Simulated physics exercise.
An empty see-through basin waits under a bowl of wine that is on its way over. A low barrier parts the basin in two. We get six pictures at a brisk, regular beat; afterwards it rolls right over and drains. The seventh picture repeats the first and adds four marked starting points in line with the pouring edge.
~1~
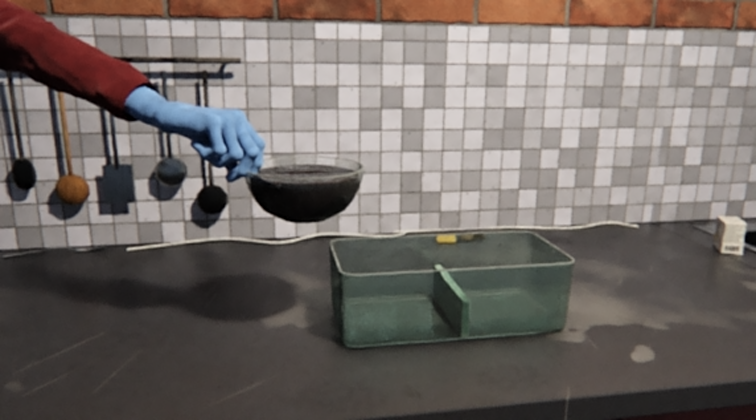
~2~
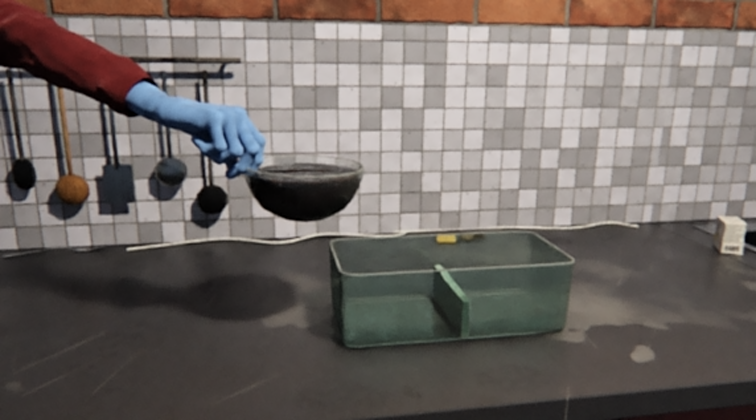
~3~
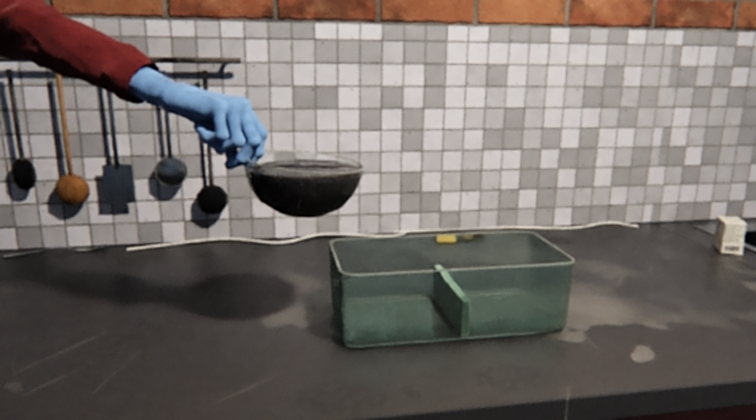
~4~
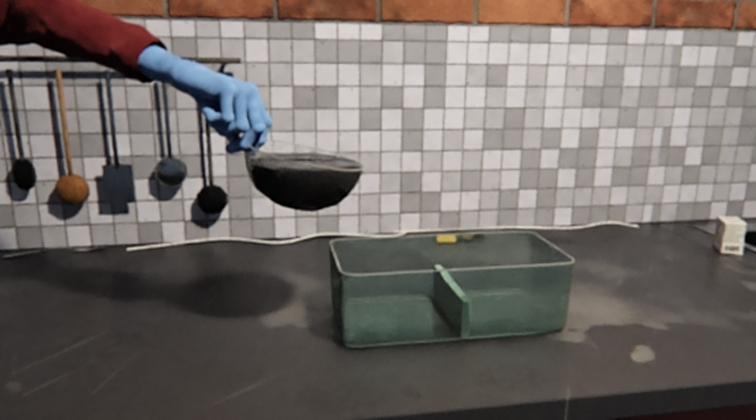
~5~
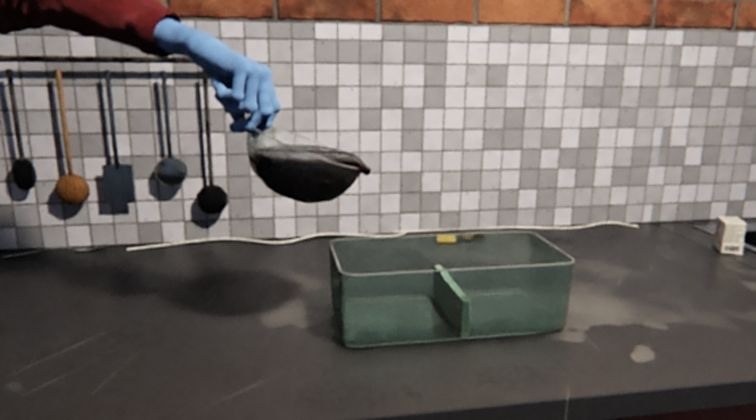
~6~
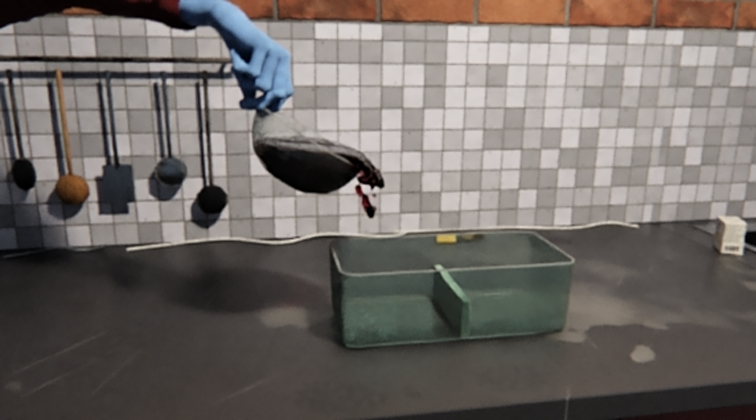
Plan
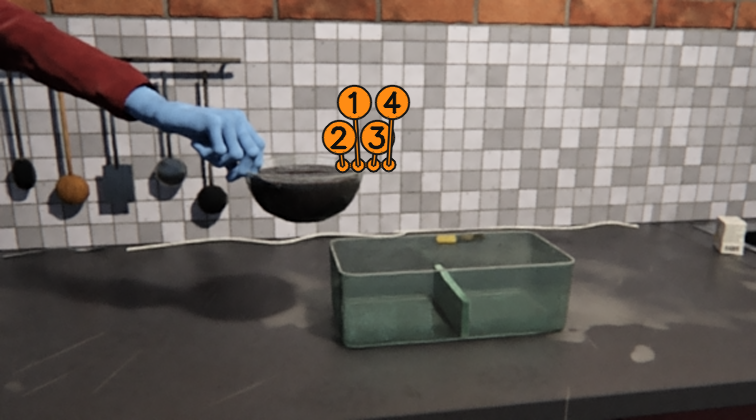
On a dark kitchen counter before a tiled wall, a blue-gloved hand holds a clear bowl of dark liquid above and left of an empty, see-through green basin with a low divider. The hand rises and tilts the bowl rightward, gradually, then more steeply, and dark red liquid slips over its right lip.
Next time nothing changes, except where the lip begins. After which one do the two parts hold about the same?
3 beats the others.
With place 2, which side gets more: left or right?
More ends on the left.
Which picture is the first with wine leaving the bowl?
In picture 5.
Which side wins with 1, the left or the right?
The left side.
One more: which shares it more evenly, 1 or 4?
That is place 4.
On the marked copy, 1 at (358, 165); 2 at (342, 165); 3 at (373, 165); 4 at (388, 164).
With 1, about 89 % ends left of the wall and 9 % right of it.
With 2, about 96 % ends left of the wall and 3 % right of it.
With 3, about 54 % ends left of the wall and 44 % right of it.
With 4, about 26 % ends left of the wall and 73 % right of it.
